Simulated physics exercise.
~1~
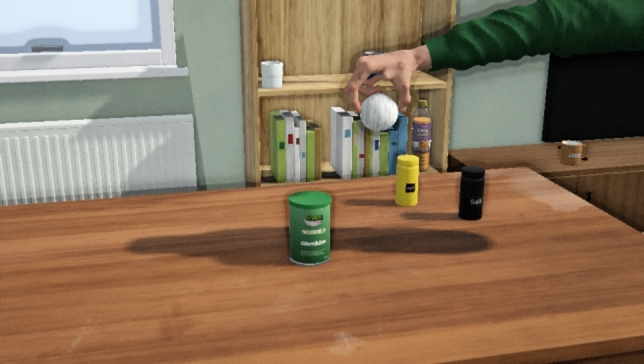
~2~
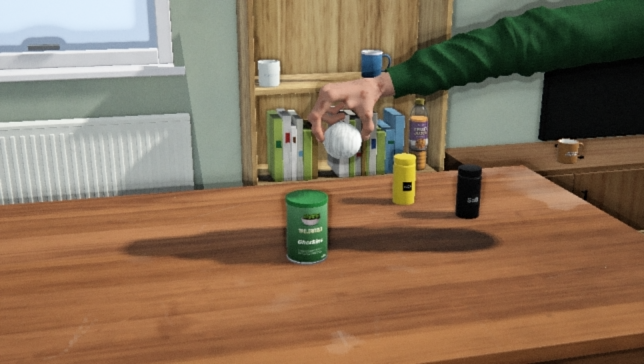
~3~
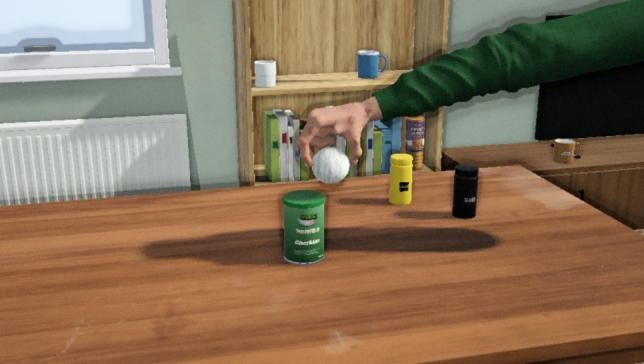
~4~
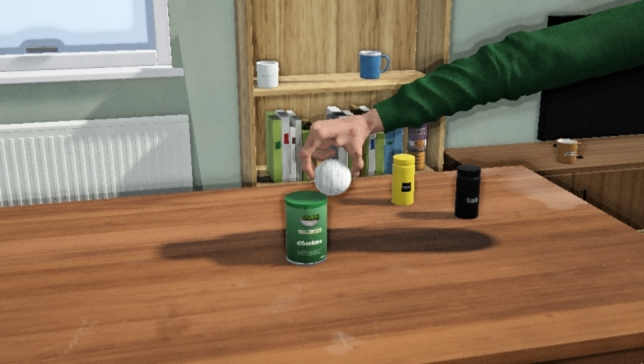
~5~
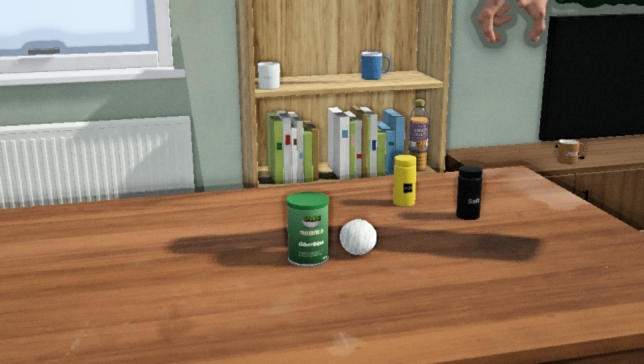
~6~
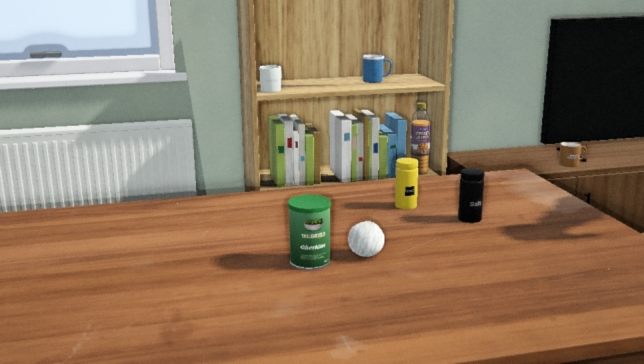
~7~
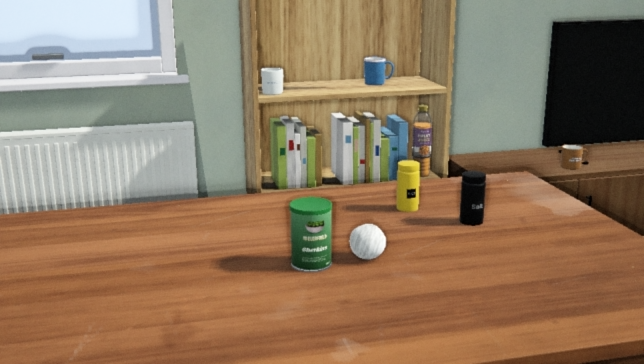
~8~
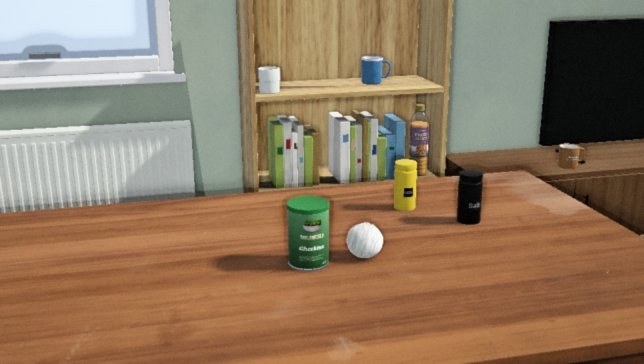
A white ball-like object, held in the fingers of a hand in a green sleeve, moves left and downward above a wooden table where a green tin, a yellow shaker and a black shaker stand. The hand lowers it to the top right edge of the green tin. Once the hand lets go and draws back toward the upper right, the white object is down on the tabletop, just right of the tin. It shifts slightly farther right, then stays still. The tin and both shakers remain upright in their places, with nothing stacked on the tin.
